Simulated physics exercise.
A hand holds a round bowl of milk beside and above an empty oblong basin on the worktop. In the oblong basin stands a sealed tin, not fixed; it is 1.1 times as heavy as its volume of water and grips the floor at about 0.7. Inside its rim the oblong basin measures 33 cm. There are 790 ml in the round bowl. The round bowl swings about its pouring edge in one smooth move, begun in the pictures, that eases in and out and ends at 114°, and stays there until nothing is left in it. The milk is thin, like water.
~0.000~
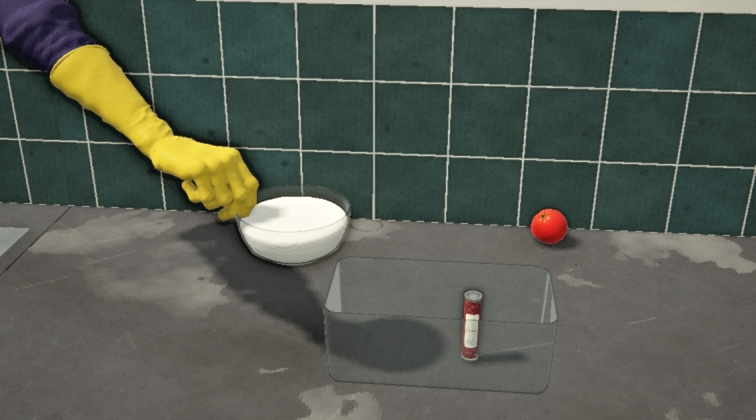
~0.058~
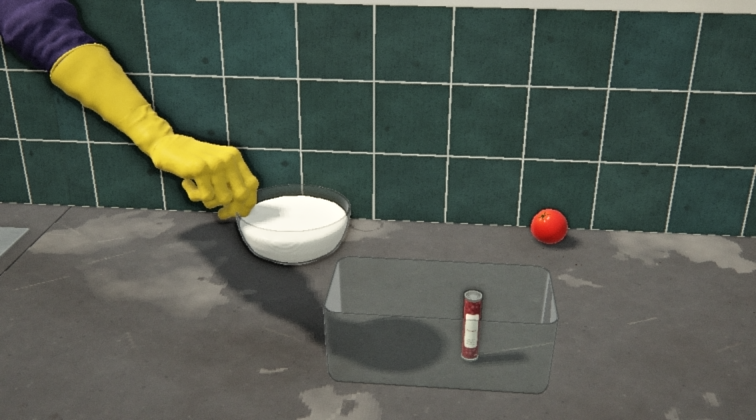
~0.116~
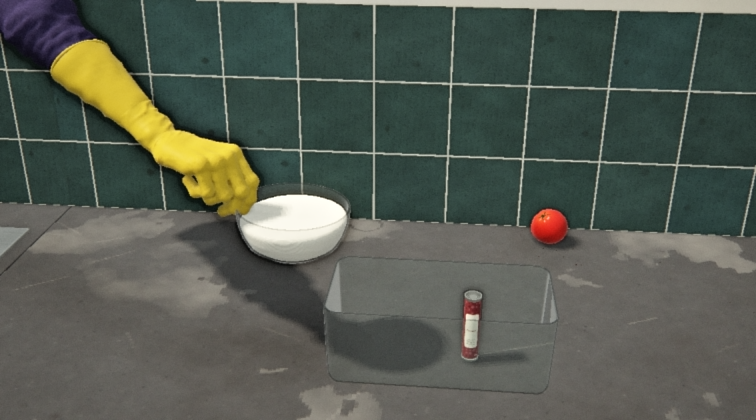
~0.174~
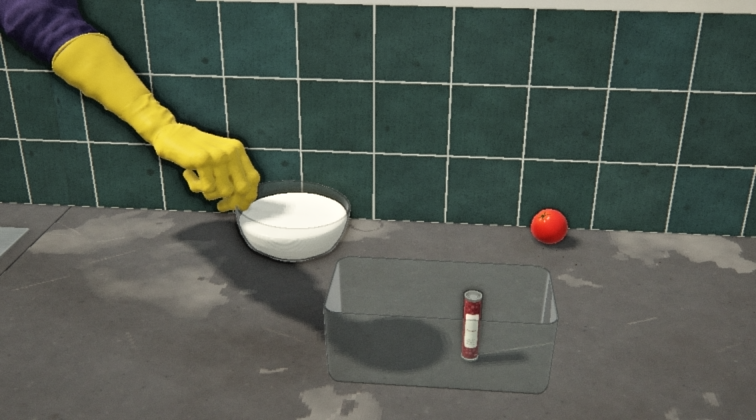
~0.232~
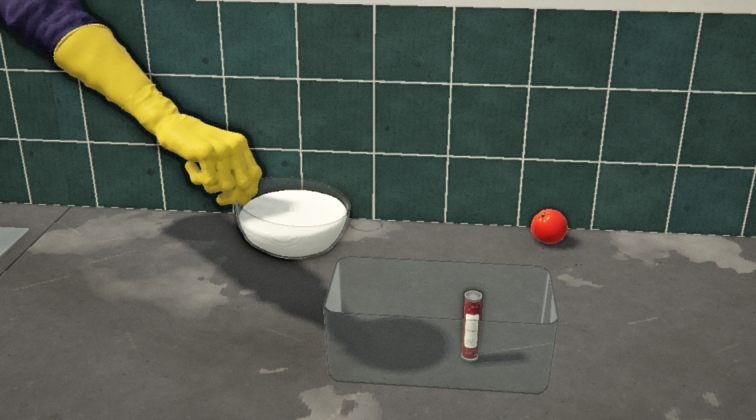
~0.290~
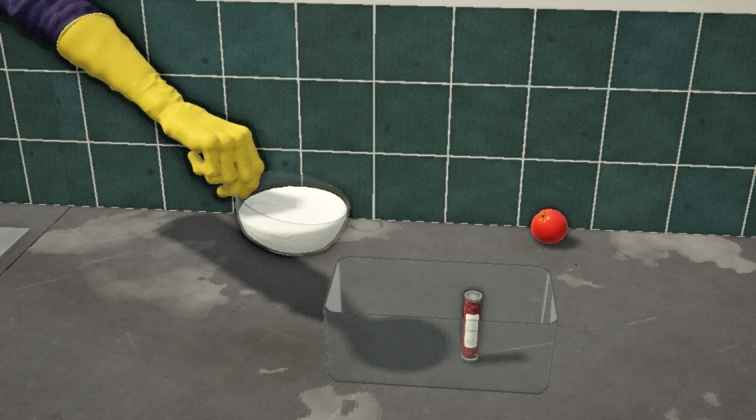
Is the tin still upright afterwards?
The tin stays up.
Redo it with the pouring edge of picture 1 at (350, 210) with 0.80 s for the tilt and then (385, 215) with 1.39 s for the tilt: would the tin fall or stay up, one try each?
First it goes over; then it topples.
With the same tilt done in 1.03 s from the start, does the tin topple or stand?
The tin stays up.
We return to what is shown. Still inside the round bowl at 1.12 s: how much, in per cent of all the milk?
Some 1 per cent.
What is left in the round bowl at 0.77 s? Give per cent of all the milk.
About 44 per cent.
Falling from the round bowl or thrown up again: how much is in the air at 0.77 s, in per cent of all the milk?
Near 40 in a hundred.
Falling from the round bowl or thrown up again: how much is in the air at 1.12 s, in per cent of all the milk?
Near 10 in a hundred.
After 0.77 s the tilt is 67° and 44 per cent is still to pour; the tin stands where it began.
After 1.12 s the tilt is 104° and 1 per cent is still to pour; the tin stands where it began.
After 1.49 s the tilt is 114° and 0 per cent is still to pour; the tin stands where it began.
After 1.89 s the tilt is 114° and 0 per cent is still to pour; the tin stands where it began.
In the end the tin stands where it began.
